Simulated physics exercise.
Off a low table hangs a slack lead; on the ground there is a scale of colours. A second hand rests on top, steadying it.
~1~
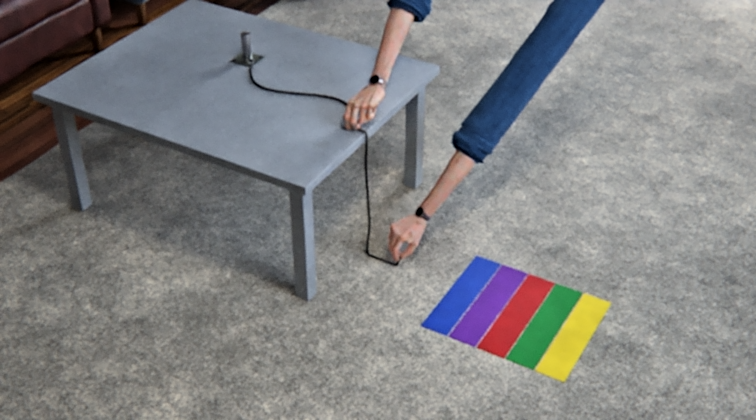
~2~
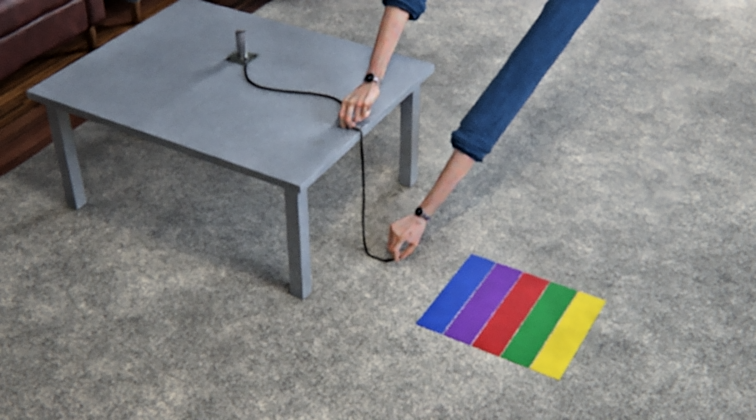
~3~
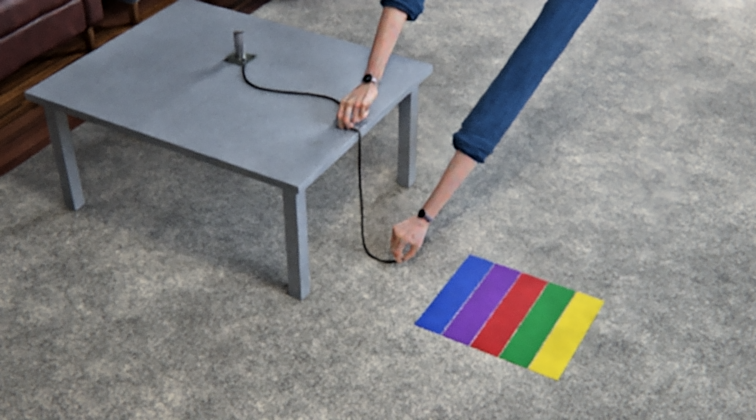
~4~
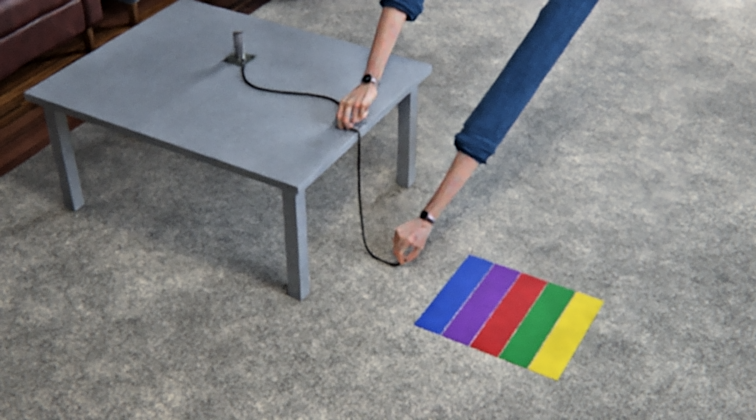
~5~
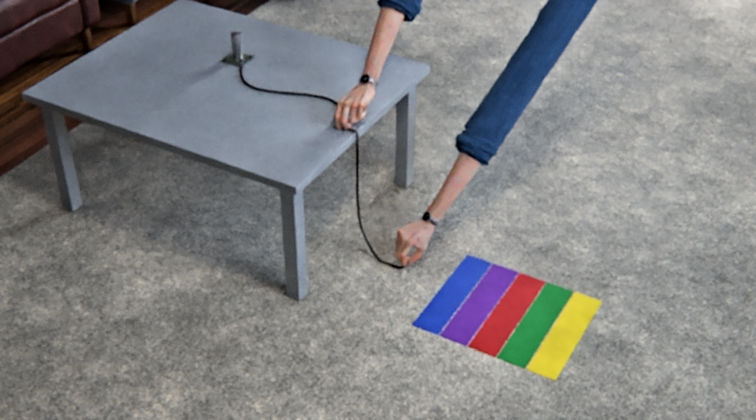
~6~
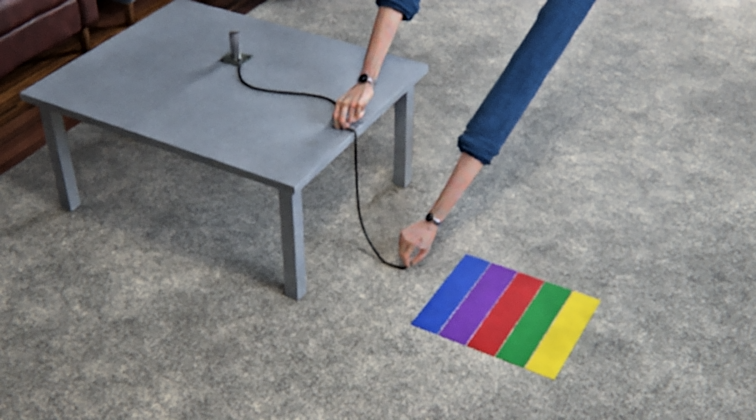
Two hands hold a dark cord off a low table, one inching its end right.
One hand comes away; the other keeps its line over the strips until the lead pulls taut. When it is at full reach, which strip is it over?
It is over the red strip.
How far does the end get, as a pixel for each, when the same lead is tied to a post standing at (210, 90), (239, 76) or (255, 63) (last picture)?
Taking the tries in turn, you get (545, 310), (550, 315) and (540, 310).
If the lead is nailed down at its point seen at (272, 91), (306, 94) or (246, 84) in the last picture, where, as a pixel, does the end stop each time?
(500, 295), (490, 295), (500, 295).
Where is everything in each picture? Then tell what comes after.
End (400, 258); blue (444, 317); purple (472, 328); red (500, 339); green (529, 350); yellow (559, 361), in the first frame.
End (400, 258); lead through (246, 73) (287, 91) (341, 103) (361, 134) (364, 190) (364, 238), in the second frame.
End (402, 260), in the third frame.
End (405, 261); lead through (244, 74) (285, 92) (339, 104) (359, 135) (359, 190) (364, 240), in the fourth frame.
End (408, 263), in the fifth frame.
End (411, 264); lead through (240, 74) (281, 92) (335, 103) (355, 135) (357, 190) (370, 243), in the sixth frame.
Soon after, end near (469, 285); over purple.
Then, end near (498, 295); over red.
At full stretch, end near (515, 301); over red. Over red.
